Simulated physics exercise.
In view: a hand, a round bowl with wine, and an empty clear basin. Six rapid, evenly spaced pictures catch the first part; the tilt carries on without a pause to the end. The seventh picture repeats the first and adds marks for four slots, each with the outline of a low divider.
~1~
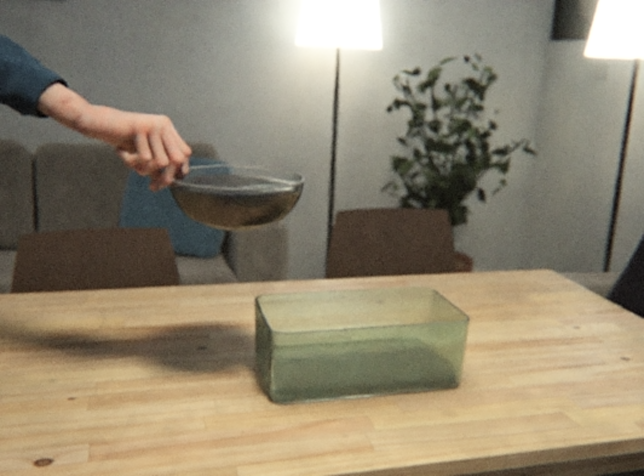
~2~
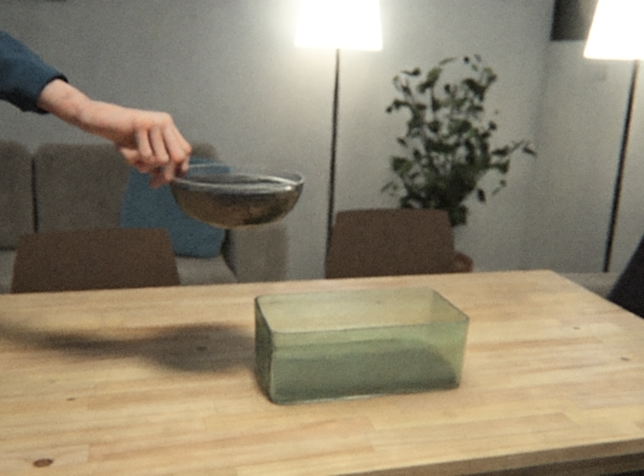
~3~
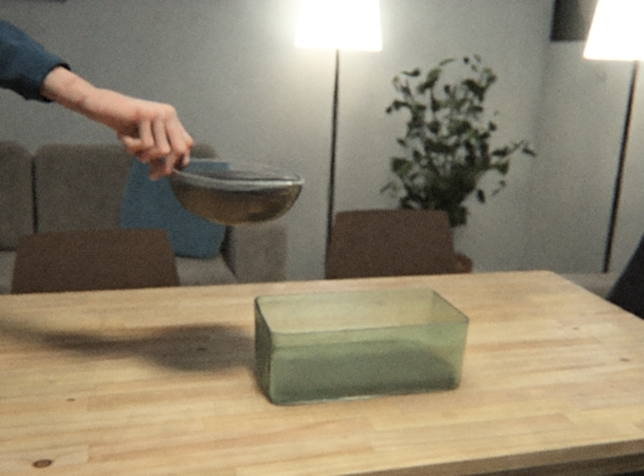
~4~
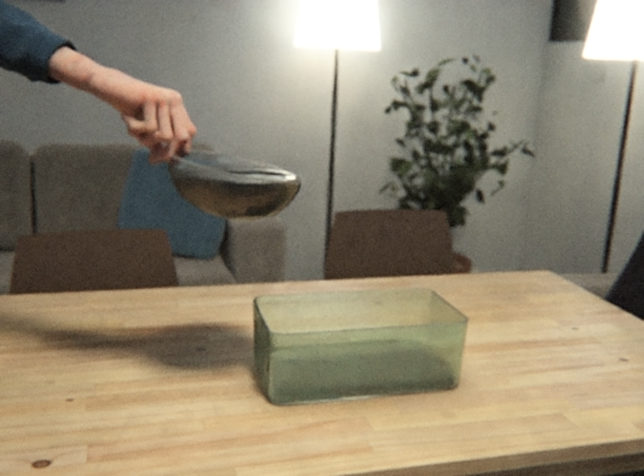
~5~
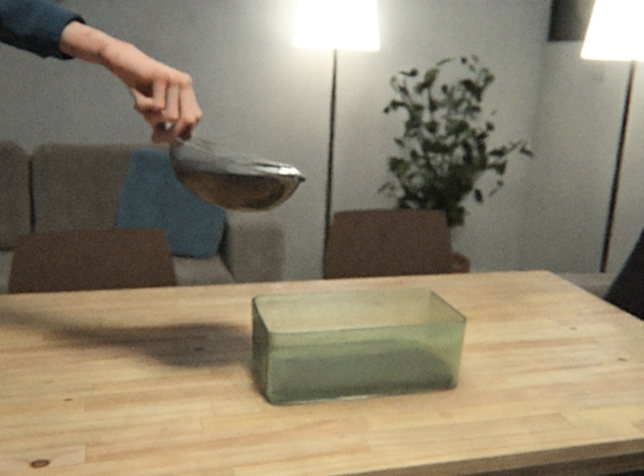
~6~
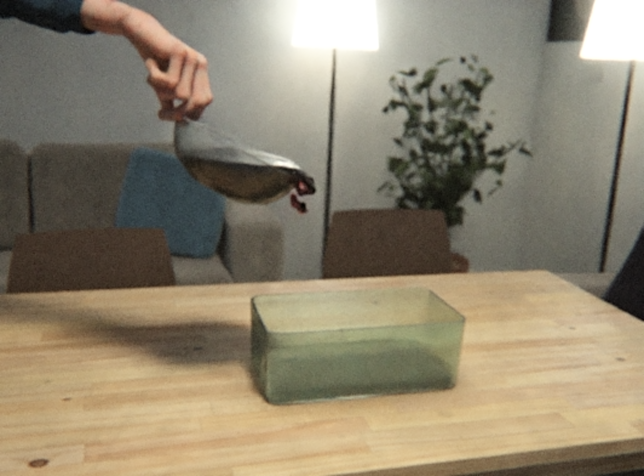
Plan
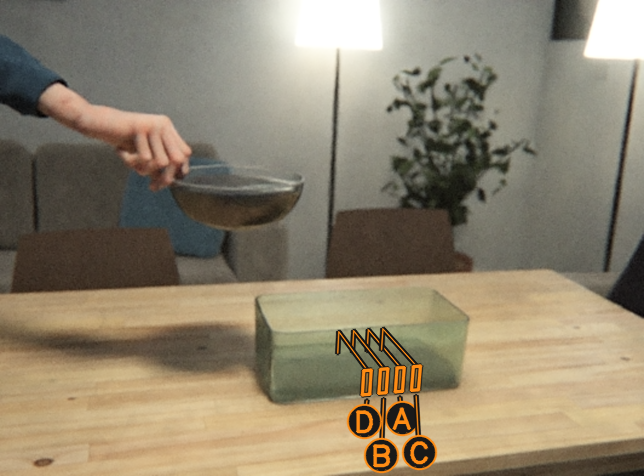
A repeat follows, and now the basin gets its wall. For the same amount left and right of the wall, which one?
A works best here.
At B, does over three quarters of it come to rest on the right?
No, it does not.
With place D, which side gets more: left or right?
The right one.
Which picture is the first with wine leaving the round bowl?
In picture 5.
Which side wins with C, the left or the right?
The left one.
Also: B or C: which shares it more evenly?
Here it is place B.
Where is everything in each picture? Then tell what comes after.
In the first frame, upright, lip at (301, 175); basin from (270, 402) to (460, 385); nothing has left yet.
In the second frame, upright, lip at (300, 176); nothing has left yet.
In the third frame, tipped about 5°, lip at (300, 176); nothing has left yet.
In the fourth frame, tipped about 11°, lip at (299, 176); nothing has left yet.
In the fifth frame, tipped about 18°, lip at (298, 176); wine is over the lip, down to (298, 176).
In the sixth frame, tipped about 28°, lip at (297, 176); wine is over the lip, down to (299, 208).
In orange, A at (399, 397); B at (383, 398); C at (416, 395); D at (366, 400).
Choosing A, about 51 % ends left of the wall and 46 % right of it; 3 % is lost outside.
Choosing B, about 31 % ends left of the wall and 66 % right of it.
Choosing C, about 80 % ends left of the wall and 16 % right of it; 4 % is lost outside.
Choosing D, about 18 % ends left of the wall and 80 % right of it.
